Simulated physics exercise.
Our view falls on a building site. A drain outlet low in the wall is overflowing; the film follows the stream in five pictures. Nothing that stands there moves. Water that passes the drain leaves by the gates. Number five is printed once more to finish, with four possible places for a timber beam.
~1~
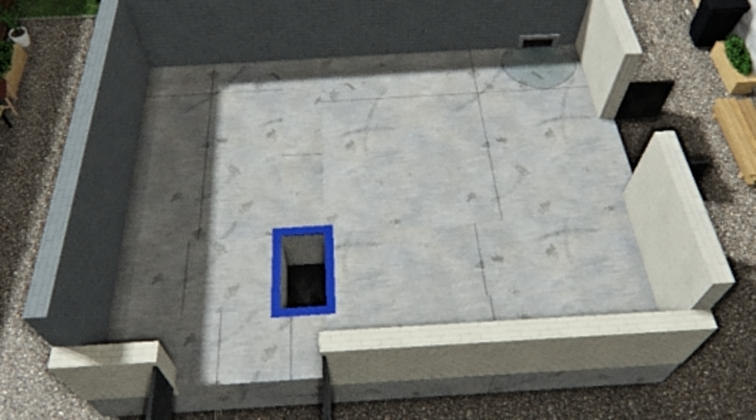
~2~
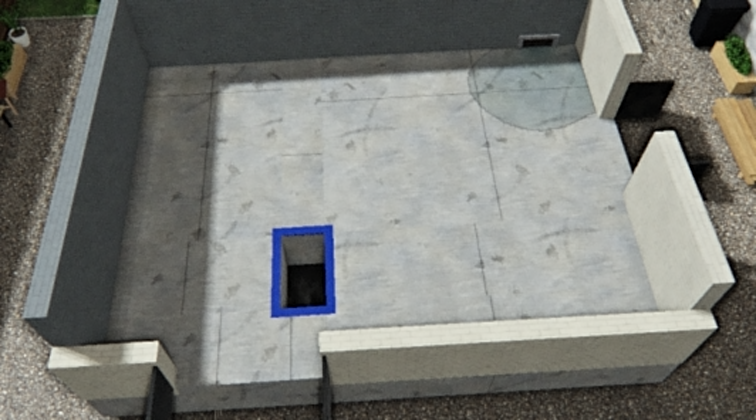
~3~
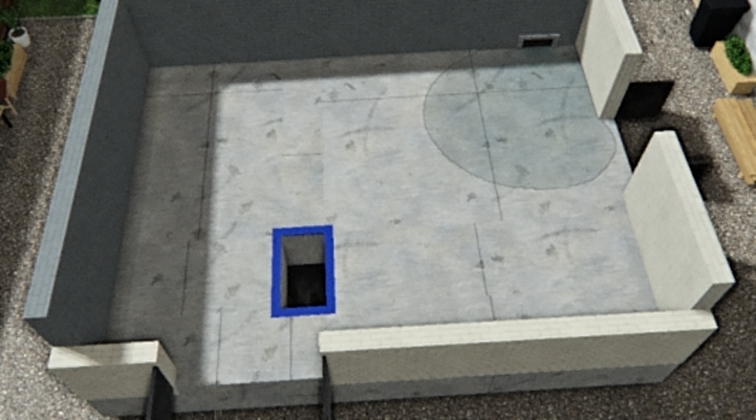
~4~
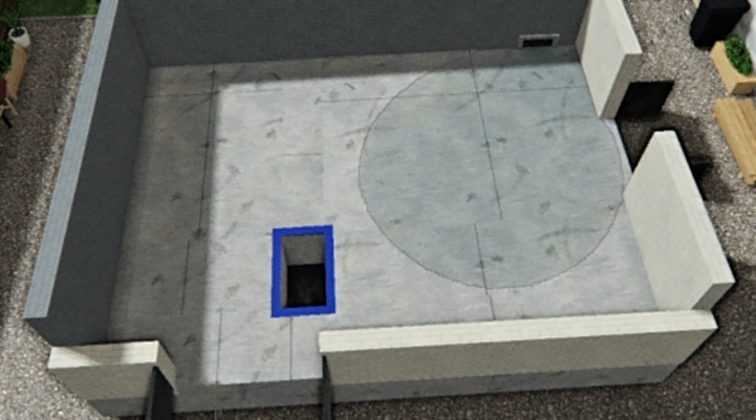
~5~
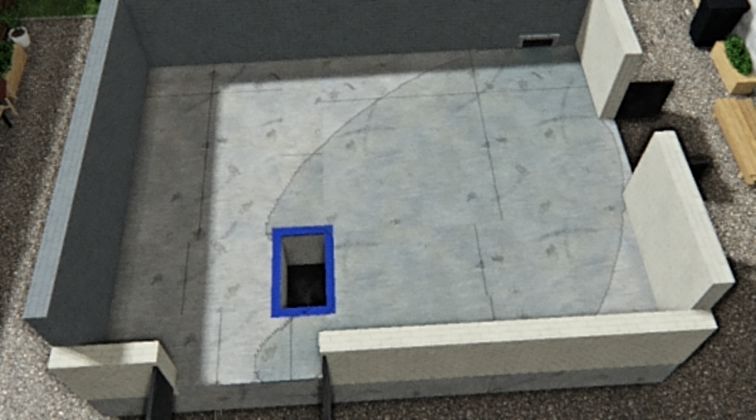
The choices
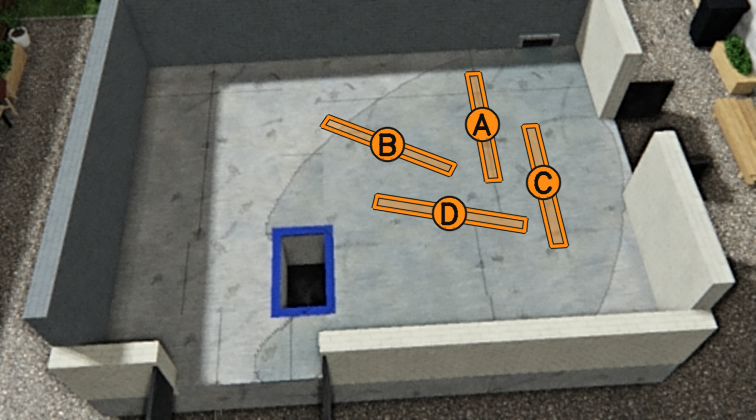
At a building site, water spread from an opening in the back wall near the right corner across the walled concrete floor, widening toward the front and left until it reached the blue-edged drain.
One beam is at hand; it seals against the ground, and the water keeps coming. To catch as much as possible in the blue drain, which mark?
Choose C.
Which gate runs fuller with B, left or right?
The left one.
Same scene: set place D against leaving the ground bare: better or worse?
Place D is worse.
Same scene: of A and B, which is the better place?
Here it is place A.
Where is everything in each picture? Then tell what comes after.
The first picture shows outfall at (537, 41); blue drain at (303, 270); open gate at (251, 364); open gate at (610, 155); 2 % of the ground under water, visible out to (528, 80); blue drain still dry.
In the second picture, 7 % of the ground under water, visible out to (502, 117); blue drain still dry.
In the third picture, 17 % of the ground under water, visible out to (511, 181); blue drain still dry.
In the fourth picture, 33 % of the ground under water, visible out to (472, 278); blue drain still dry.
In the fifth picture, 49 % of the ground under water, visible out to (345, 298); blue drain taking water.
In orange, A from (493, 180) to (473, 73); B from (325, 121) to (452, 169); C from (559, 245) to (530, 125); D from (375, 201) to (525, 225).
For place A, about 27 % of the stream goes into the blue drain, about 71 % out by the gates.
For place B, about 20 % of the stream goes into the blue drain, about 78 % out by the gates.
For place C, about 35 % of the stream goes into the blue drain, about 64 % out by the gates.
For place D, about 22 % of the stream goes into the blue drain, about 78 % out by the gates.
